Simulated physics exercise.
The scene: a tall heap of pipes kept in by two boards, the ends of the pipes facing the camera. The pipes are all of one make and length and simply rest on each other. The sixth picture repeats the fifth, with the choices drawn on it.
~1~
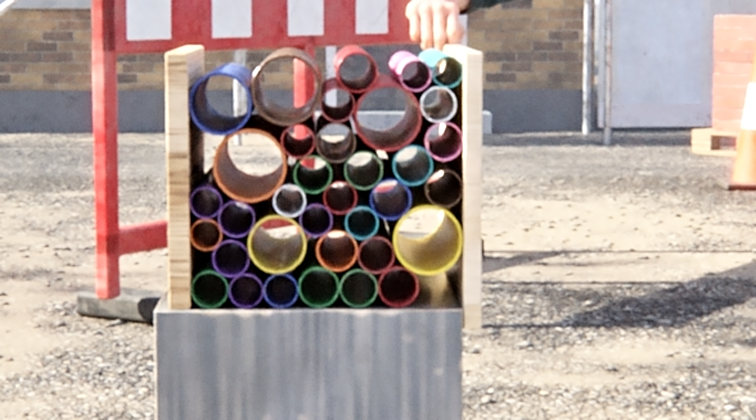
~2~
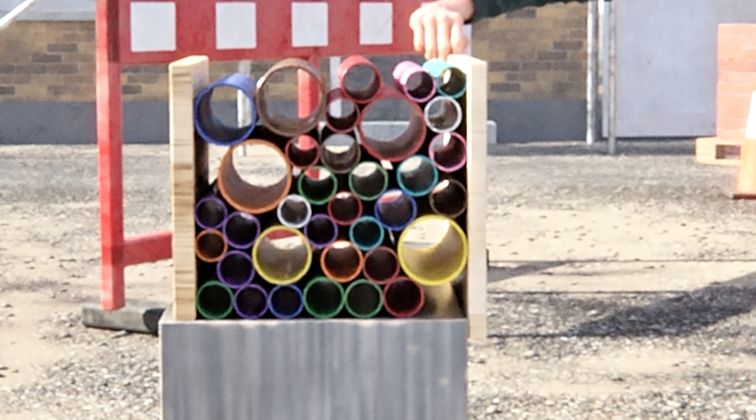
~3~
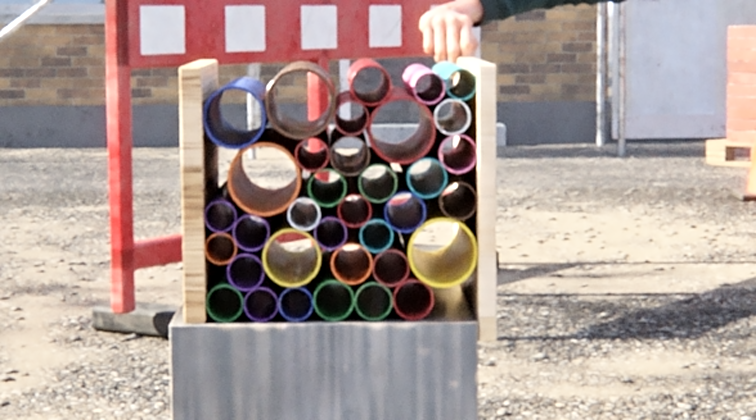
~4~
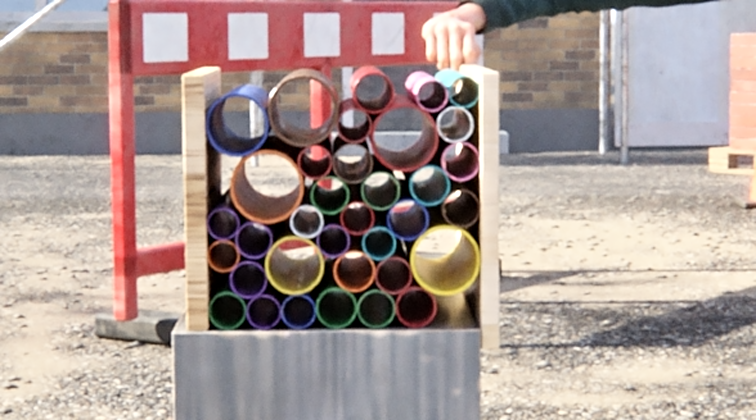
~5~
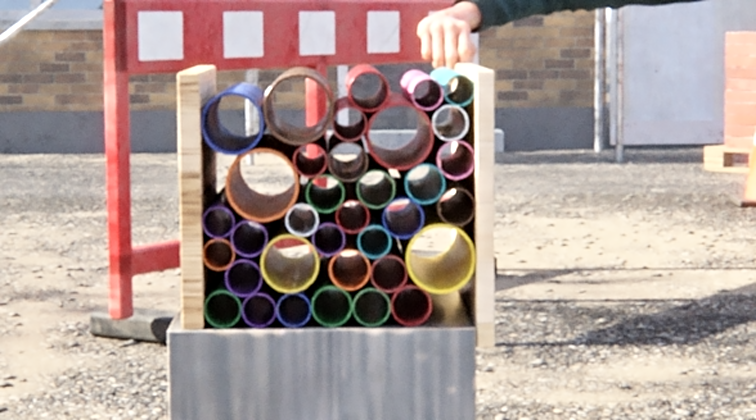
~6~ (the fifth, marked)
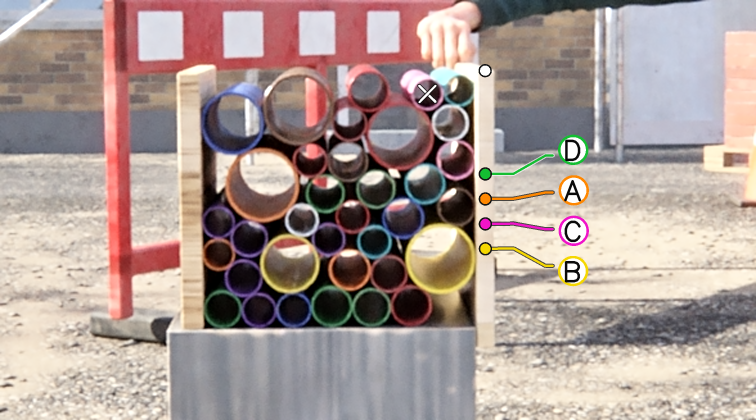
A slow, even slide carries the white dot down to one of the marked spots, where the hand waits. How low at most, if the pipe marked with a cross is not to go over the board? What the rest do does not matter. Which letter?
Slide it to D.
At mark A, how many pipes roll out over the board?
The count is four.
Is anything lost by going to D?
At D: Yes.
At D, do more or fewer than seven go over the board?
Fewer than seven.
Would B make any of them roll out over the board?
Yes.
On the marked copy, A at (485, 199); B at (485, 249); C at (485, 224); D at (485, 174); the cross at (427, 94); the white dot at (485, 70).
Following D. Soon after the start, top of the board (476, 121).
Later, top of the board (476, 174).
In the end, top of the board (476, 174), one out over the board, the crossed one still inside.
As for the rest, A lets the crossed one out; B lets the crossed one out; C lets the crossed one out.
